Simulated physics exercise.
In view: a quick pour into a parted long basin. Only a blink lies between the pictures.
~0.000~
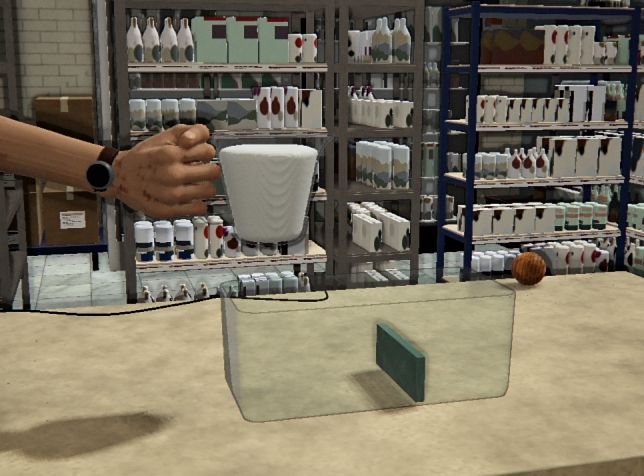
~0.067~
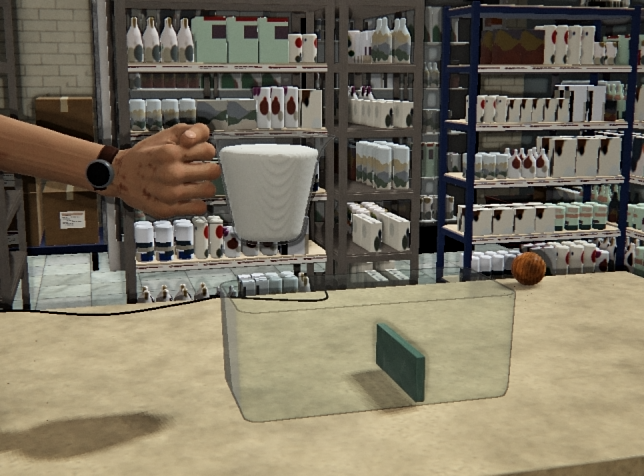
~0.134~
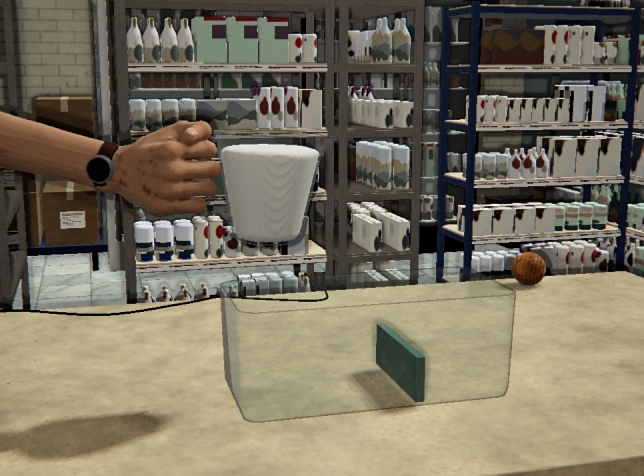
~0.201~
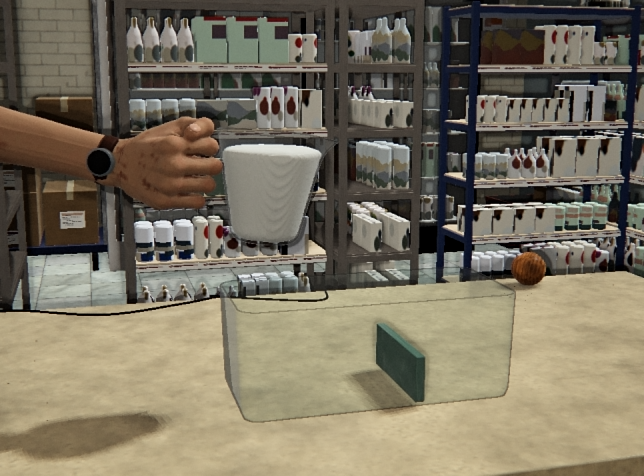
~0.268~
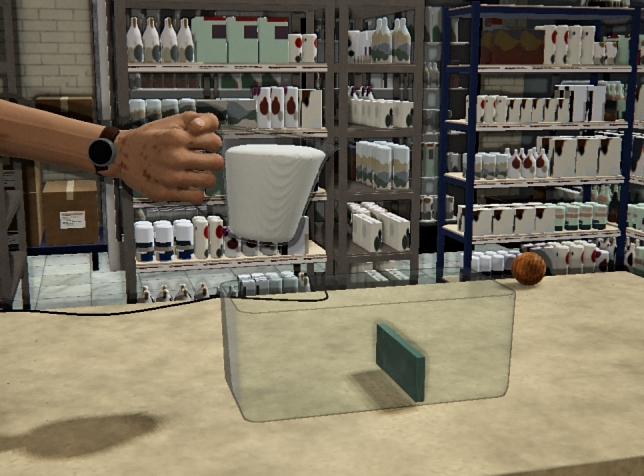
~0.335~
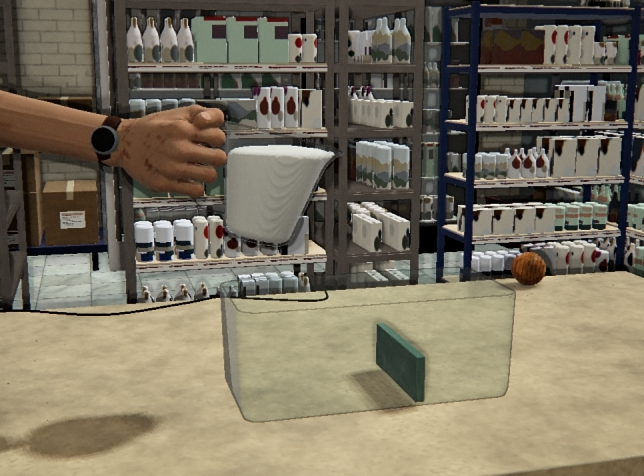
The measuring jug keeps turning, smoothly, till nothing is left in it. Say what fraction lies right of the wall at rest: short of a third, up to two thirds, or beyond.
The share right of the wall is not even a third.
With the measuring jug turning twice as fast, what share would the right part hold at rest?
Roughly 10 in a hundred.
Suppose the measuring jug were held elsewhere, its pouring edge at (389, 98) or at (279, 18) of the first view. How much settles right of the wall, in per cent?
Near 90 % and 5 %.
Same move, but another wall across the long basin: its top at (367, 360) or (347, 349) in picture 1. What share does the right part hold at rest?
The first gives 75 %, the second 90 %.
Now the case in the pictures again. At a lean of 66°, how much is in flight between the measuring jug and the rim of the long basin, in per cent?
Close to 20 per cent.
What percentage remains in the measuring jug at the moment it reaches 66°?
It comes to 65 per cent or so.
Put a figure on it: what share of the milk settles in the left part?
Some 75 per cent.
A moment on, the measuring jug is tipped part way and 66 per cent is still to pour, 8 is left of the wall and 8 right of it.
Next, the measuring jug is tipped right over and 10 per cent is still to pour, 60 is left of the wall and 21 right of it.
Then the measuring jug is tipped right over and 0 per cent is still to pour, 76 is left of the wall and 23 right of it.
Later the measuring jug is tipped right over and 0 per cent is still to pour, 76 is left of the wall and 23 right of it.
In the end 76 per cent lies left of the wall, 22 right of it and 1 outside.
